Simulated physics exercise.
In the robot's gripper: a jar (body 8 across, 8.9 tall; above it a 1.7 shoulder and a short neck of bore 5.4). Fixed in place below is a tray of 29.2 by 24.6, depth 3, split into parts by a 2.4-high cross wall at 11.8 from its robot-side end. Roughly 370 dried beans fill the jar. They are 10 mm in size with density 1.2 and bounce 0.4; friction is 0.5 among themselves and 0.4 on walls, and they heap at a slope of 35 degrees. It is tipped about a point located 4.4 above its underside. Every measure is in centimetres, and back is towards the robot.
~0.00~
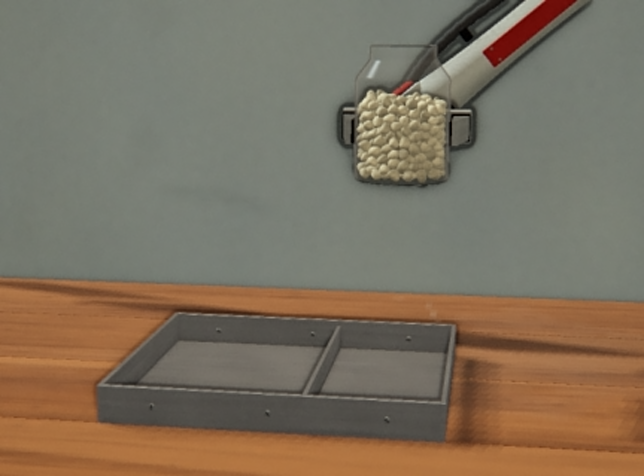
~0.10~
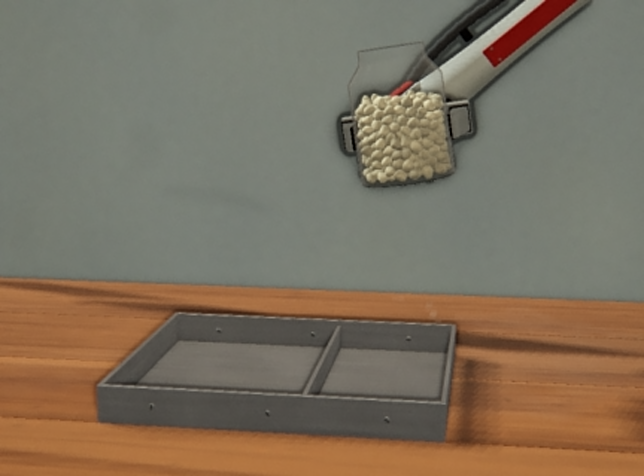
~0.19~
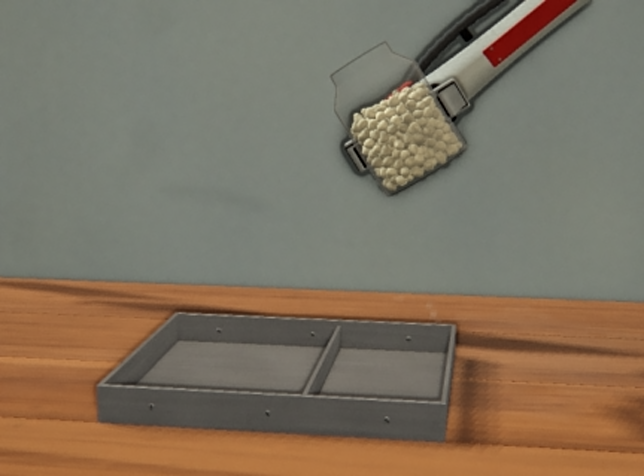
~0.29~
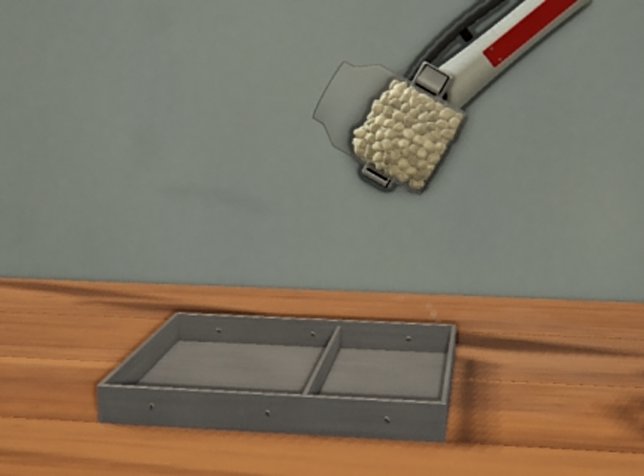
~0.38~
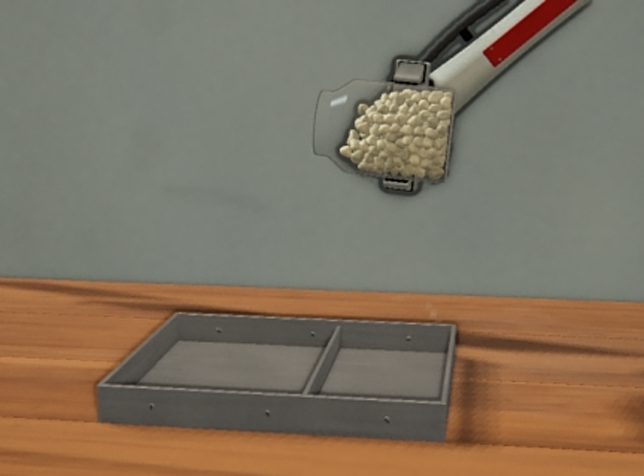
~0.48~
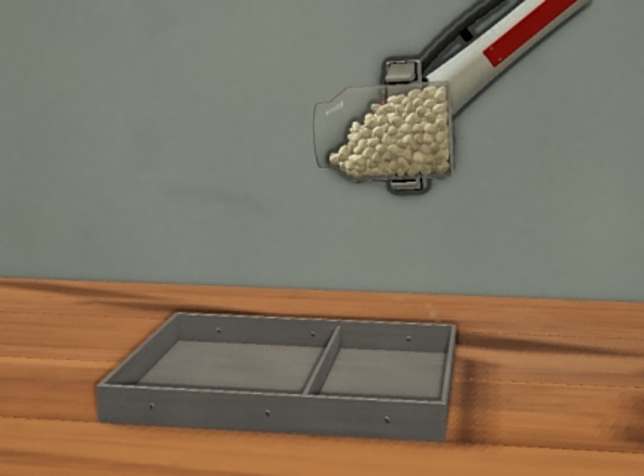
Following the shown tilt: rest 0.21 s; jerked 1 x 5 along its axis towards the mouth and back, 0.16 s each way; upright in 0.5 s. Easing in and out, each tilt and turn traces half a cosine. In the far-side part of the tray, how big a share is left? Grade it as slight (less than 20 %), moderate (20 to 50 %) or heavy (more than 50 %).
Slight.
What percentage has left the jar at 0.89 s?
Roughly 0 percent by that time.
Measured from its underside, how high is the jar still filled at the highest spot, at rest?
I'd say close to 8.5 cm from the underside.
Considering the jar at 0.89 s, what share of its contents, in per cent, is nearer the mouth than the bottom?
Share in mouth half: Approx. 55 %.
After 0.89 s, tipped 94°, highest piece 28 above the table; 364 in the jar, 2 in the far-side part, 1 in flight or on a rim.
After 1.30 s, tipped 34°, highest piece 30 above the table; 343 in the jar, 21 in the far-side part, 3 in the robot-side part.
After 1.71 s, upright, highest piece 29 above the table; 342 in the jar, 21 in the far-side part, 4 in the robot-side part.
After 2.41 s, upright, highest piece 29 above the table; 342 in the jar, 21 in the far-side part, 4 in the robot-side part.
At rest, 342 in the jar, 21 in the far-side part, 4 in the robot-side part. That is 6 % in the far-side part of the tray.
